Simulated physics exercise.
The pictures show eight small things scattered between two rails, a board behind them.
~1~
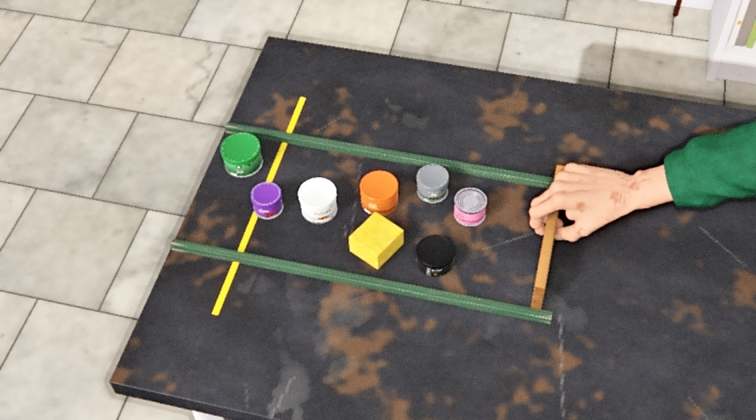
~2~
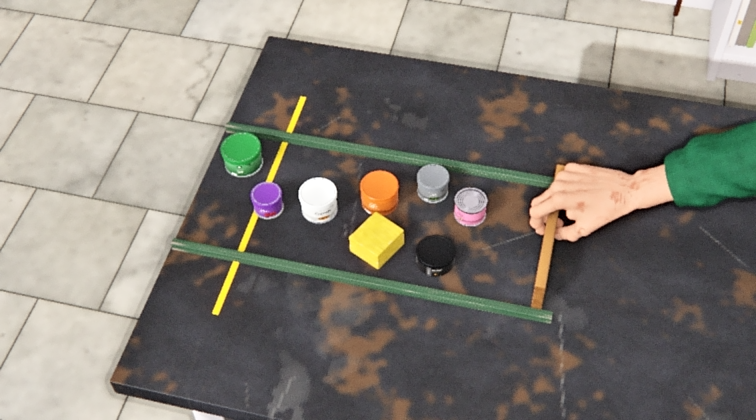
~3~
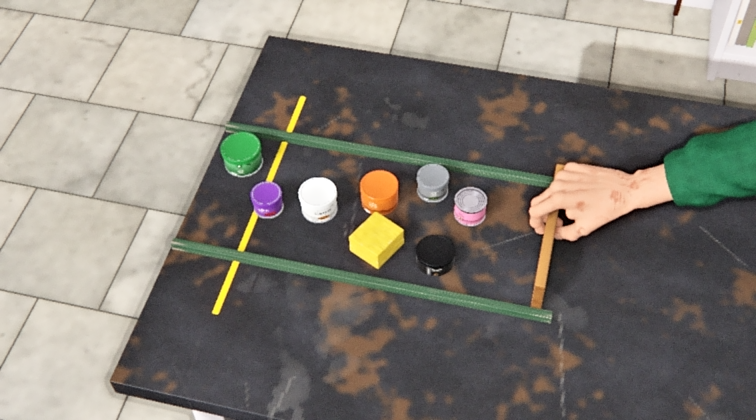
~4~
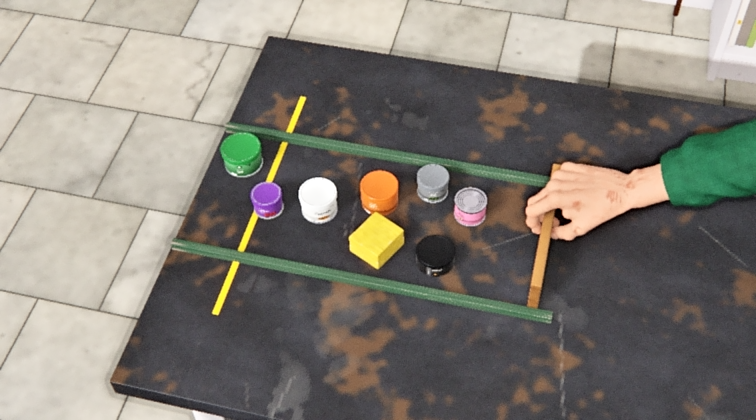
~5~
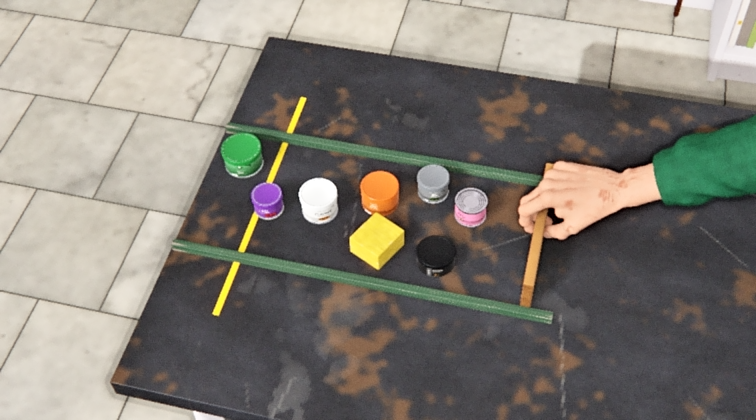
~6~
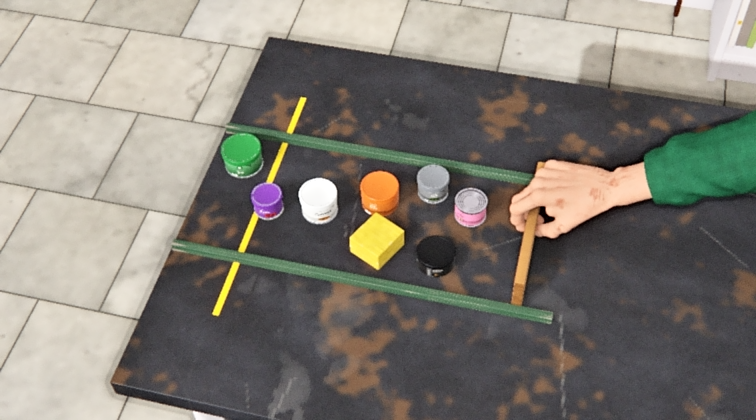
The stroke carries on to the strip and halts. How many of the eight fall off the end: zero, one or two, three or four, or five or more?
In the end the number that fall off is one or two.
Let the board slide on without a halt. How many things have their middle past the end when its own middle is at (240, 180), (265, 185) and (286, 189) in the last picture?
Place by place, 4, 1 and 0.
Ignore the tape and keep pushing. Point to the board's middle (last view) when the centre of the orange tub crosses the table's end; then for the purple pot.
Near (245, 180) and (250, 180).
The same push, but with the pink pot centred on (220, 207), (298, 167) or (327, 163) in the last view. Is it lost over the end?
Place by place, it survives; holds on; holds on.
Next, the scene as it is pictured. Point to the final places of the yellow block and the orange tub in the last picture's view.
Near (233, 197) and (233, 151).
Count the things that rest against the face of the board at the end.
4 of them.
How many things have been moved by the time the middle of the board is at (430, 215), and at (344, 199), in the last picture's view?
By then 4, and 7.
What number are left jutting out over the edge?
That would be 2.
A little later, none off yet; green pot at rest near (243, 156); purple pot at rest near (268, 202); white pot at rest near (319, 202).
Next, none off yet; green pot at rest near (243, 156); purple pot at rest near (266, 202); white pot shifted about its own width near (299, 194).
Later still, none off yet; green pot moving near (239, 152); purple pot shifted about its own width near (222, 199); white pot shifted well along near (248, 178).
When it is over, the number that fall off is one or two; down, green pot.
